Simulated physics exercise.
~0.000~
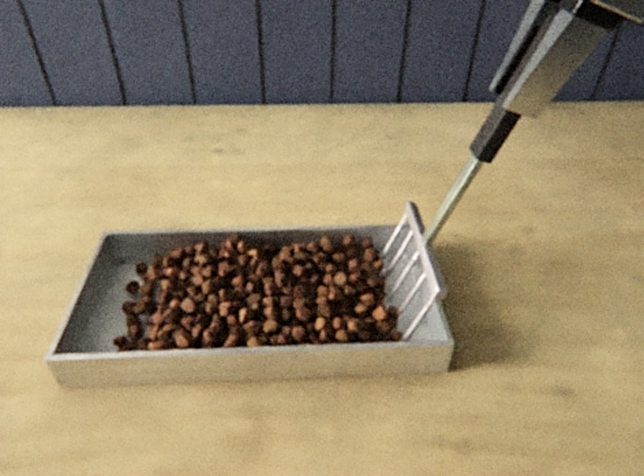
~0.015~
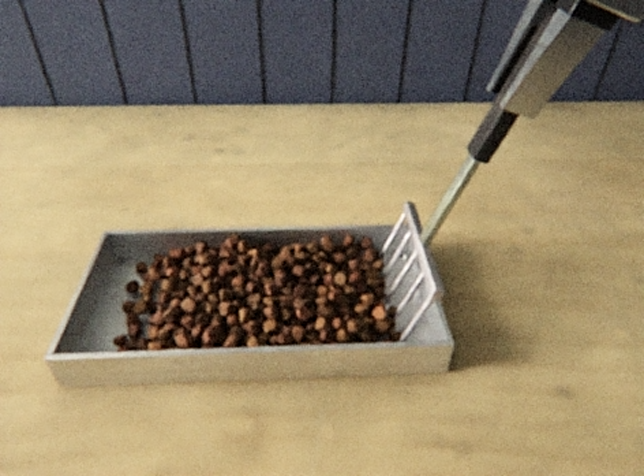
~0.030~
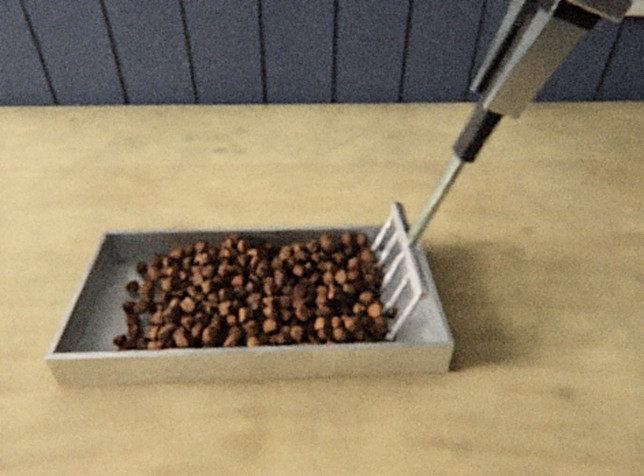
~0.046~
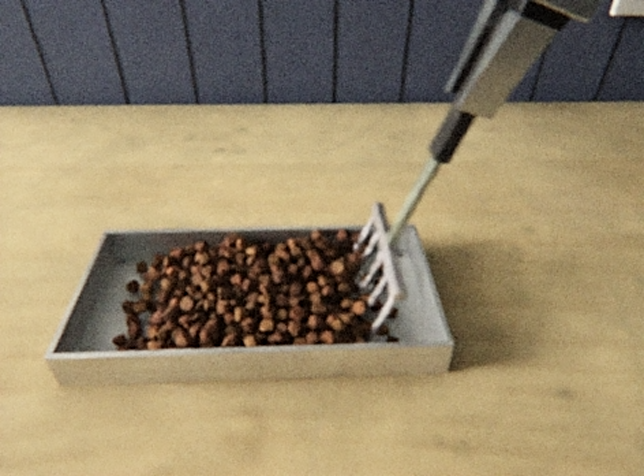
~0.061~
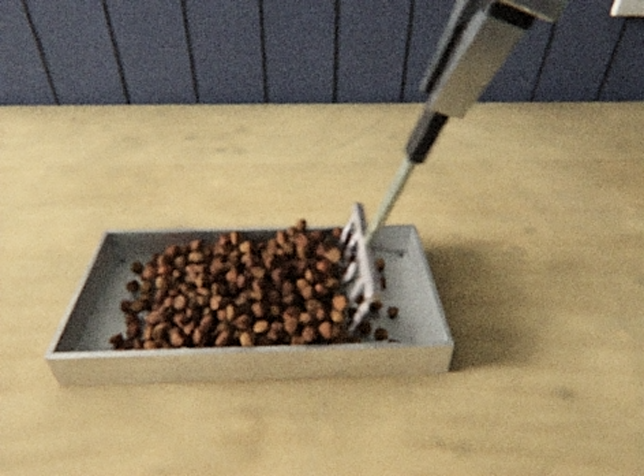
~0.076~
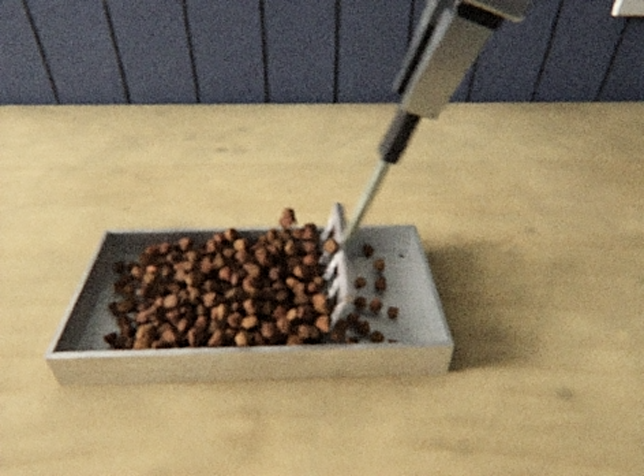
In this clip, a robotic arm holding a slotted, comb-like tool moves it leftward through a shallow gray tray of small brown pellets, pushing the pile left and heaping it higher while a few pellets remain behind the tool.
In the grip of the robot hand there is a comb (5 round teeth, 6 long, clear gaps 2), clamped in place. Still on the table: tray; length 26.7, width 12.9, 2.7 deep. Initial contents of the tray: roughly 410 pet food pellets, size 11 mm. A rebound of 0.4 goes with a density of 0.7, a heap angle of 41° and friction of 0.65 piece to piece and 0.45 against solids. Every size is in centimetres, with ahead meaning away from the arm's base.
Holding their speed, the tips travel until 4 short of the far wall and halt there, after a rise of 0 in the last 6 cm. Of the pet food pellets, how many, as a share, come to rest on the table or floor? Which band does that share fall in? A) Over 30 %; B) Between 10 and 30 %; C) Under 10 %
The answer is A.
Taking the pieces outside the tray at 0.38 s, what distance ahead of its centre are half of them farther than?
It comes to about 20 cm.
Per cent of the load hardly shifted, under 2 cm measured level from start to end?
Around 5 in a hundred.
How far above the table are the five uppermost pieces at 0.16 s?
They are around 9 cm above the table.
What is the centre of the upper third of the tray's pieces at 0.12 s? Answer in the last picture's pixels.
About (217, 275).
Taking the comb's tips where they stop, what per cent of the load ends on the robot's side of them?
My estimate is around 35 per cent.
After 0.12 s, sloping 71°, highest piece 10 above the table; 403 in the tray, 3 in flight or on the tool.
After 0.16 s, sloping 71°, highest piece 11 above the table; 397 in the tray, 9 in flight or on the tool.
After 0.38 s, sloping 71°, highest piece 11 above the table; 244 in the tray, 157 on the table or floor, 5 in flight or on the tool.
After 1.08 s, sloping 71°, highest piece 4 above the table; 244 in the tray, 162 on the table or floor.
In the end, 244 in the tray, 162 on the table or floor. That is 40 % on the table or floor.
